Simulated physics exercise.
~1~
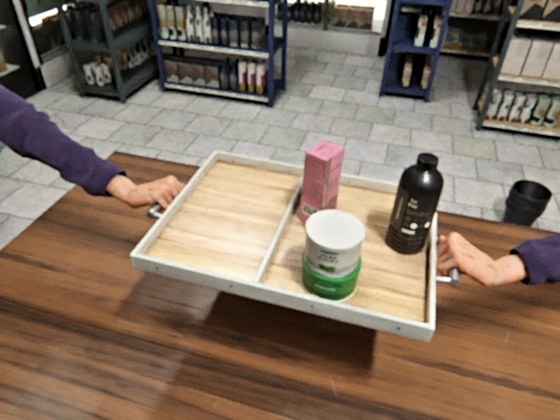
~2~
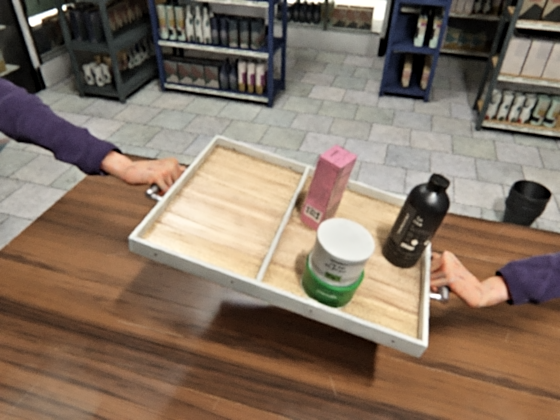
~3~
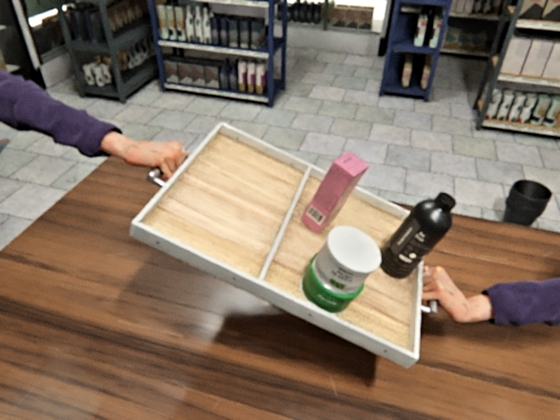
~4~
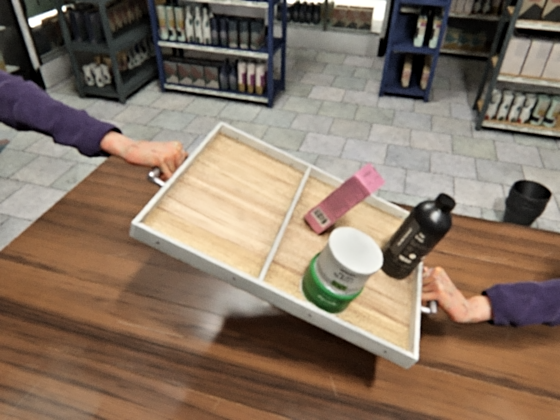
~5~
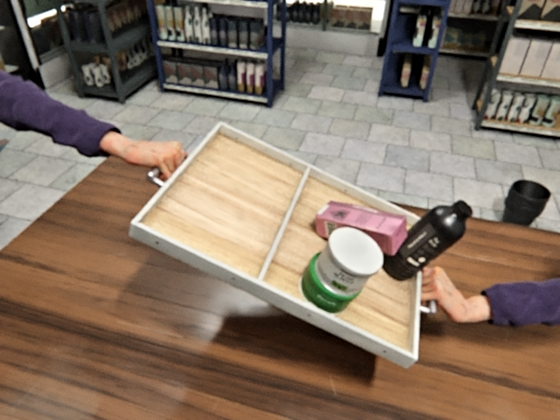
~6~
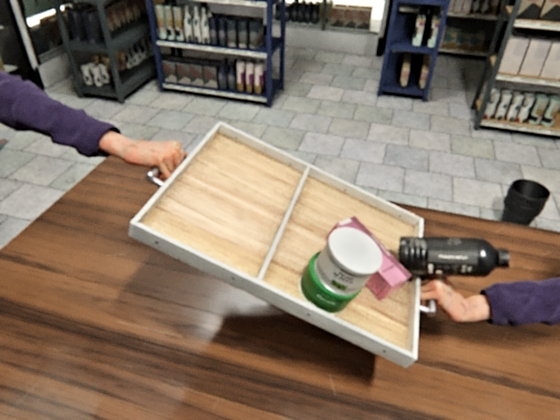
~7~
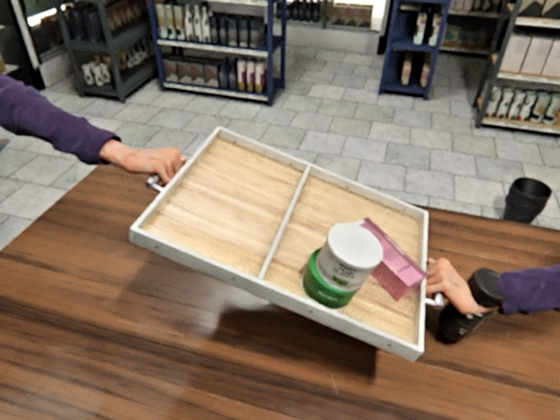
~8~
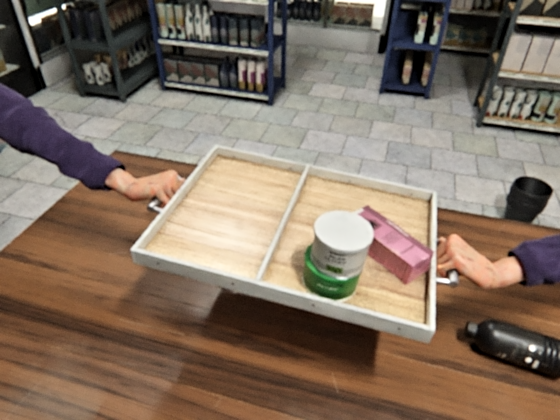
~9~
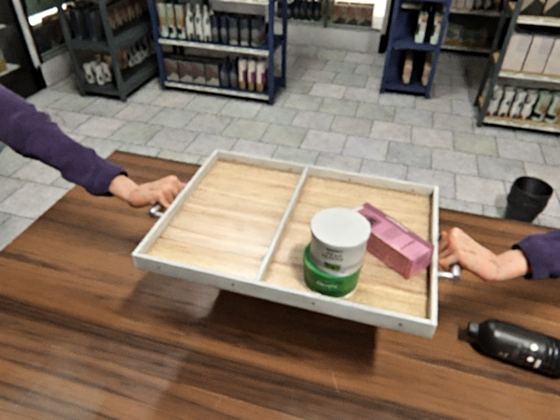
A tray held by two hands tipped down to the right, and the pink carton toppled before the black bottle fell over the edge onto the table. The hands levelled the tray, with the stacked white and green tubs still upright beside the fallen carton.
